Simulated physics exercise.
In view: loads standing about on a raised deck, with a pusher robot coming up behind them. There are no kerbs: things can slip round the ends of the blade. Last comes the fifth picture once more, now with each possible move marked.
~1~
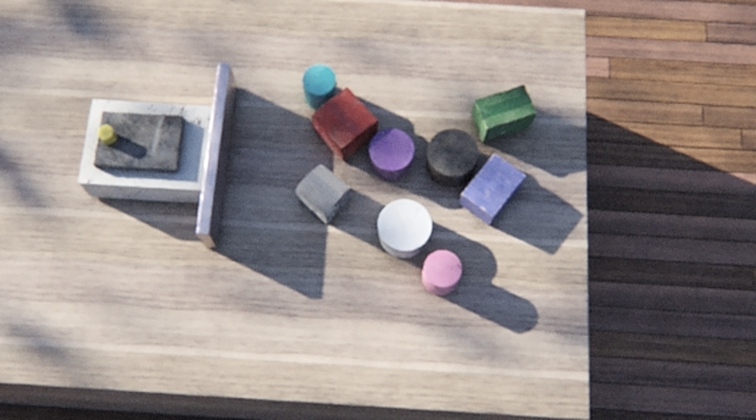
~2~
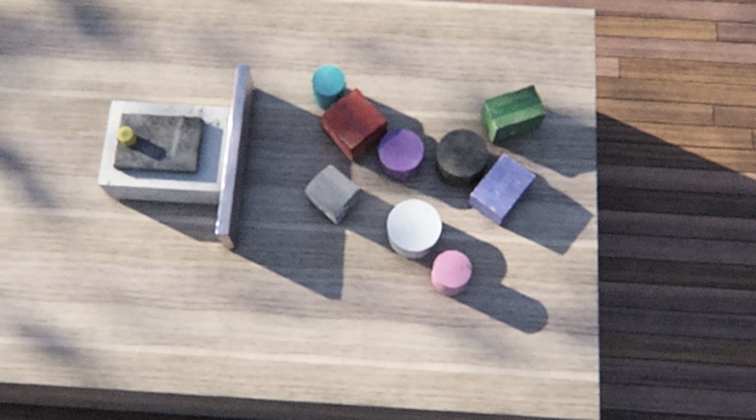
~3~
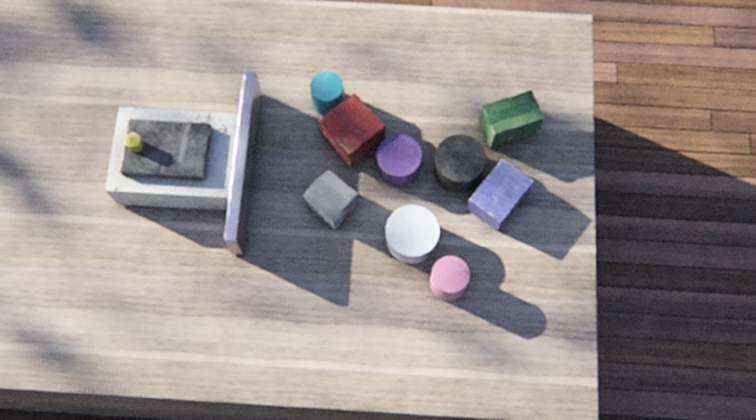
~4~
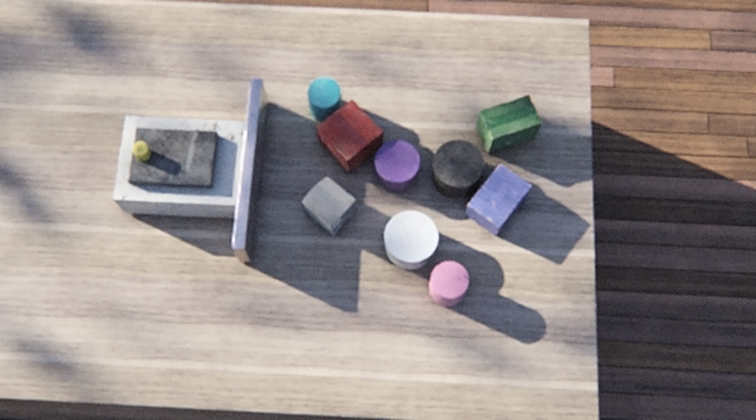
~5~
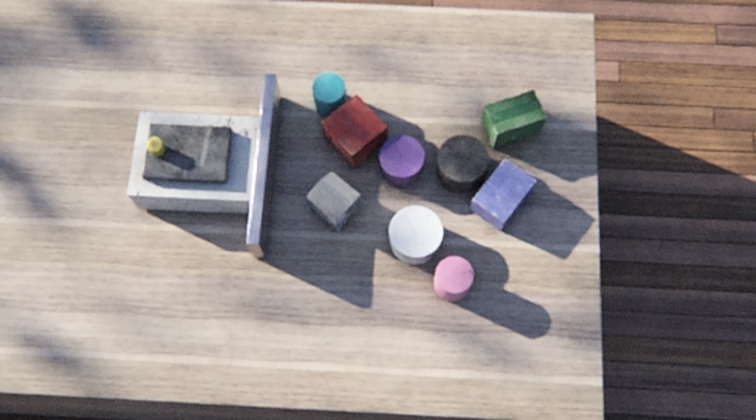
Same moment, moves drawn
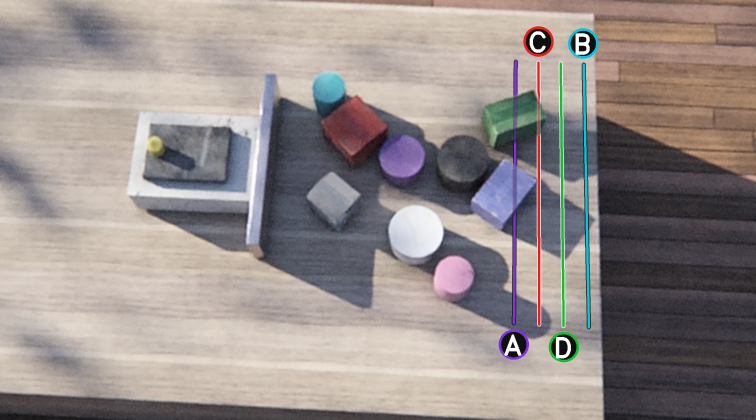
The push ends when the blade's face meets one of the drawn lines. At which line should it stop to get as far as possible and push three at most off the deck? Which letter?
It should halt at D.
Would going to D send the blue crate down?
By then, yes.
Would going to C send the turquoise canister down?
No.
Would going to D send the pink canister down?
By then, no.
On the marked copy, A at (515, 186); B at (586, 189); C at (539, 187); D at (562, 188).
With D. Early on, robot (302, 158); blue crate (507, 197); turquoise canister (398, 96).
Further on, robot (411, 163); black canister (556, 145); blue crate (555, 198).
At the end, robot (496, 167); black canister over the edge; blue crate over the edge; two fallen.
As for the rest, A is within the limit but short; B drops six; C is within the limit but short.
